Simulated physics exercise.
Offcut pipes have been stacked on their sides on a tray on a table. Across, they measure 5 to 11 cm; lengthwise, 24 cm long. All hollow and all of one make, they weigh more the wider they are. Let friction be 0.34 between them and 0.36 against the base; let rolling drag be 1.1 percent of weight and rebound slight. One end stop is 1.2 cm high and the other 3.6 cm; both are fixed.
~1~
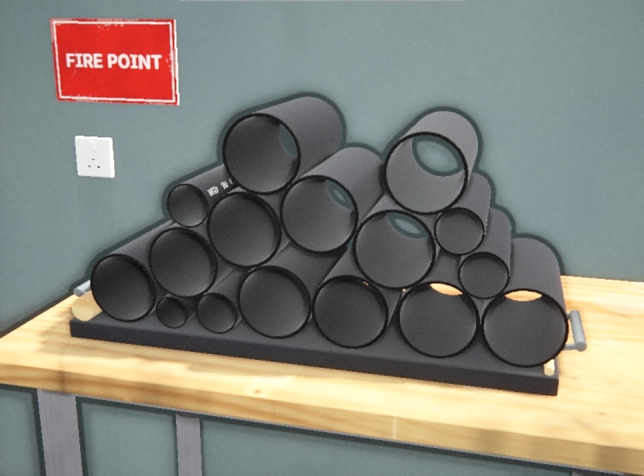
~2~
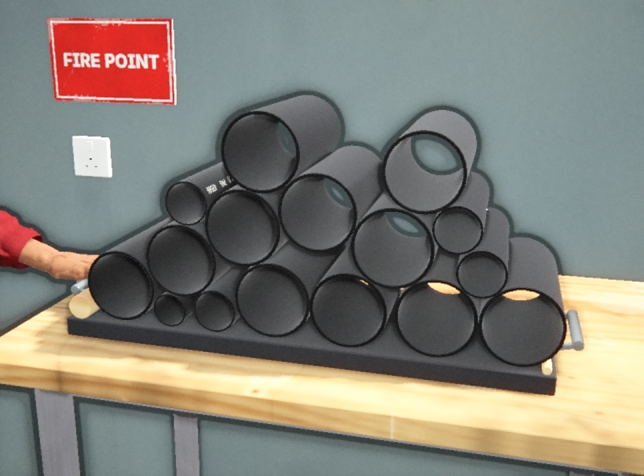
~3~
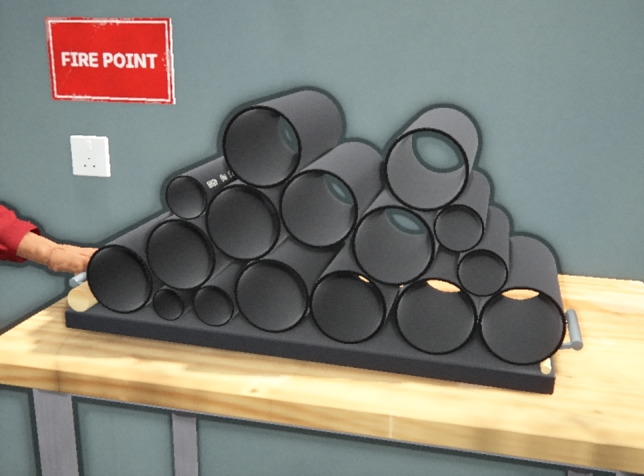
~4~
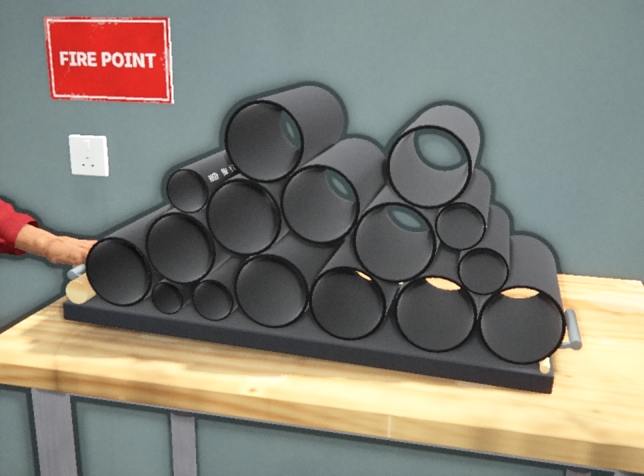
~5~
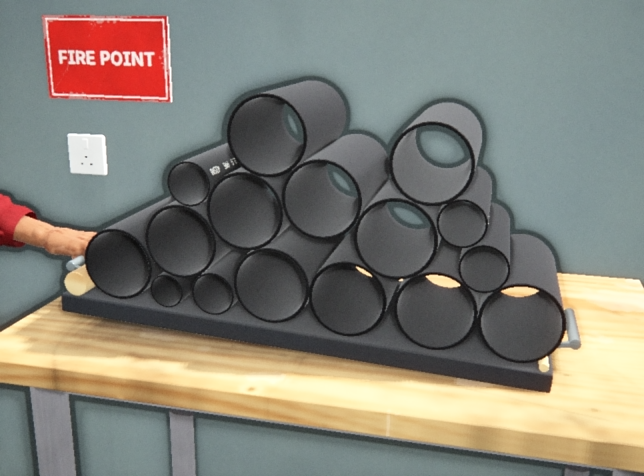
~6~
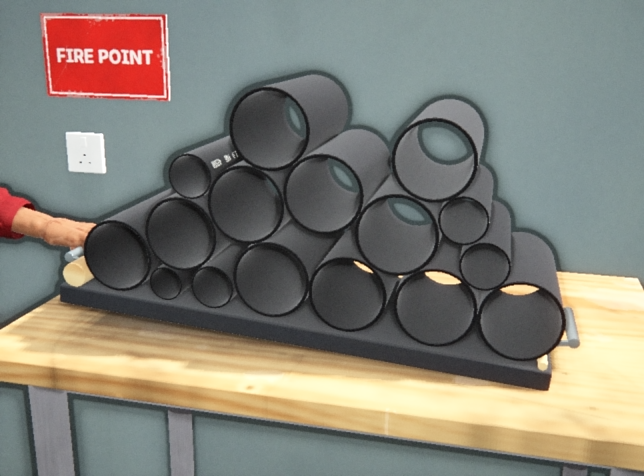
A wooden-topped bench stands against a grey-green wall with a red "FIRE POINT" sign and a white socket, seen from the front and slightly above. Dark grey hollow pipes of different widths lie stacked on their sides on a black tray, their open ends facing forward. A red-sleeved hand reaches in from the left and slowly raises the tray's left end slightly, the pile keeping its arrangement.
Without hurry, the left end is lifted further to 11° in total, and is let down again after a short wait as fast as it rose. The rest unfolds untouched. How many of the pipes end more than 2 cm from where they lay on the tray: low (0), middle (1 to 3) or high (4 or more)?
Low - the count is 0.
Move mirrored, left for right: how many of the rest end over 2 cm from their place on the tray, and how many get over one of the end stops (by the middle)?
That gives 1 for the first count and 1 for the second.
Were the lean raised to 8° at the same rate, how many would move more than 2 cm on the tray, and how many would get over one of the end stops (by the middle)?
Counts: 0 then 0.
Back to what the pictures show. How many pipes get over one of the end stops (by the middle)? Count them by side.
0 on the left and 0 on the right.
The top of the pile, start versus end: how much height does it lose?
Roughly 0 cm lower.
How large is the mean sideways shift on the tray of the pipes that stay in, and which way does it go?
Mean shift: Near 0 cm, rightward.
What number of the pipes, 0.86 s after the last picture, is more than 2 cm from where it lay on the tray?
At that moment the count is 0.
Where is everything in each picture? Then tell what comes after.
In the first frame, 16 pipes, 7 on the base, highest (261, 155); left round bar (3.6 cm) (81, 299); right round bar (1.2 cm) (550, 368).
The second frame shows tray just starting; stops (79, 296) and (548, 367); pile unchanged.
The third frame shows left end up 1°; stops (77, 289) and (547, 366); pile unchanged; bottom ones (119, 280) (168, 305) (213, 306) (271, 297) (347, 308) (435, 317) (522, 327).
The fourth frame shows left end up 2°; stops (76, 281) and (546, 365); pile unchanged.
The fifth frame shows left end up 3°; stops (75, 273) and (545, 364); pile unchanged.
The sixth frame shows left end up 4°; stops (74, 264) and (544, 362); pile unchanged.
Another 1.61 s on from the last picture, left end up 6°; 0 now displaced over 2 cm.
Another 2.15 s on from the last picture, tray level; 0 now displaced over 2 cm.
All still, 2.5 s past the final picture, 0 moved over 2 cm; not one over the end stops; top of the pile 32 cm high, from 32 cm.
